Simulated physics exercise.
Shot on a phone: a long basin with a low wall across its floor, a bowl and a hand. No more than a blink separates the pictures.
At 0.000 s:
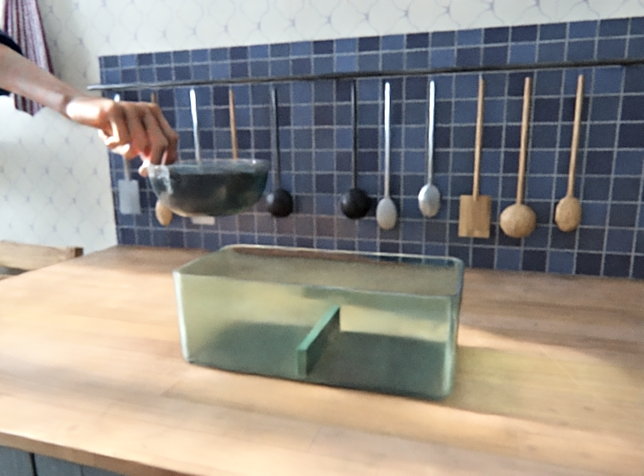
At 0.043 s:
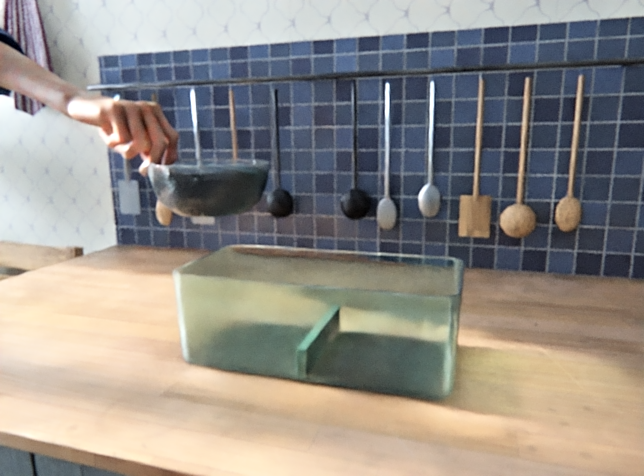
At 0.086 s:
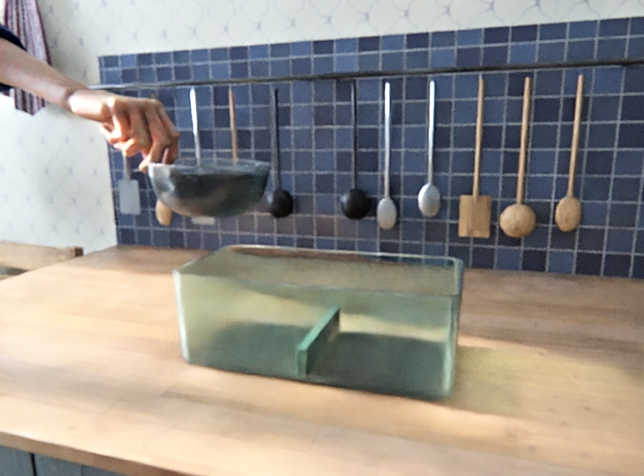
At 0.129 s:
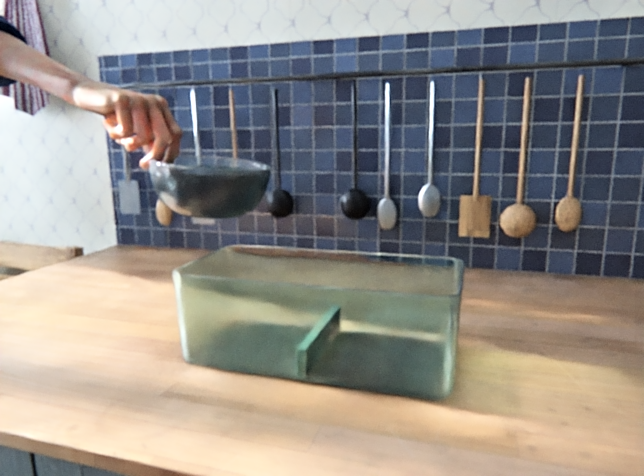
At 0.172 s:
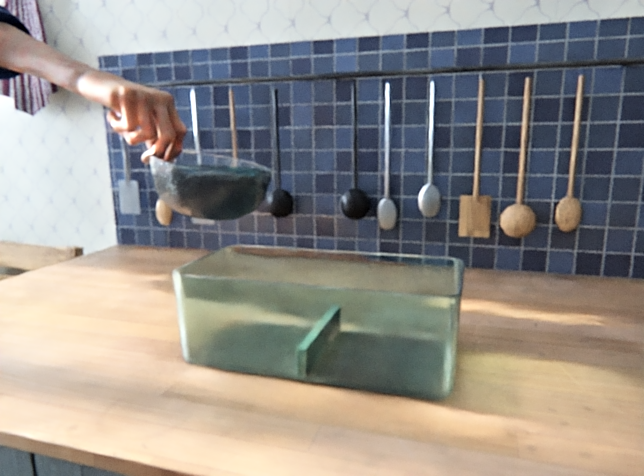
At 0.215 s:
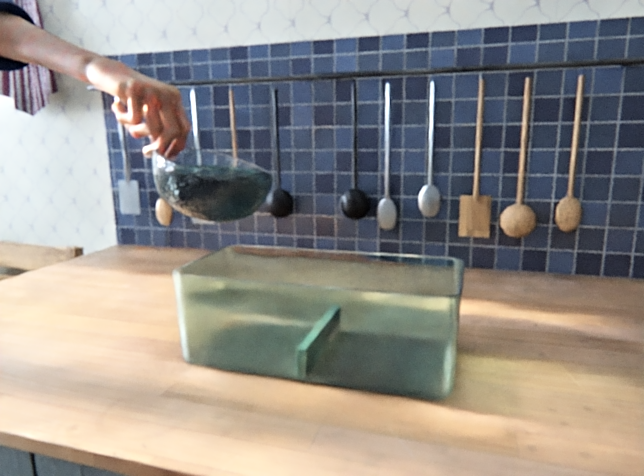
A hand reaching in from the left holds a clear glass bowl of dark liquid above a wooden counter, slowly tilting it so its right side dips. Below, slightly right, sits a long greenish glass basin with a low green wall across its floor. The steady view looks across the counter toward blue tiles, where dark, metal and wooden utensils hang from a rail.
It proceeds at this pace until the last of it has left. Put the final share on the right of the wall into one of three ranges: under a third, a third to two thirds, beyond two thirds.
Well, the amount right of the wall falls short of a third.
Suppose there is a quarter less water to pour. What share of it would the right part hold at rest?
Some 10 parts in a hundred, give or take.
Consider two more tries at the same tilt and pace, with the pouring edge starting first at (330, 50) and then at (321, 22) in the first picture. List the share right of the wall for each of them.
First try: Near 85 percent; second try: Near 80 percent.
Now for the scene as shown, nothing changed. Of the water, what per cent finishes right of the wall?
Roughly 25 percent of it.
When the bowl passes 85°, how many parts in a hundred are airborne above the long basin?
30 per cent.
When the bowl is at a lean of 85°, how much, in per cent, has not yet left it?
Roughly 20 %.
A moment on, the bowl is tipped on its side and 20 per cent is still to pour, 37 is left of the wall and 13 right of it.
Next, the bowl is tipped right over and 0 per cent is still to pour, 76 is left of the wall and 21 right of it.
Then the bowl is tipped right over and 0 per cent is still to pour, 75 is left of the wall and 23 right of it.
Later the bowl is tipped right over and 0 per cent is still to pour, 75 is left of the wall and 23 right of it.
In the end 75 per cent lies left of the wall, 23 right of it and 2 outside.
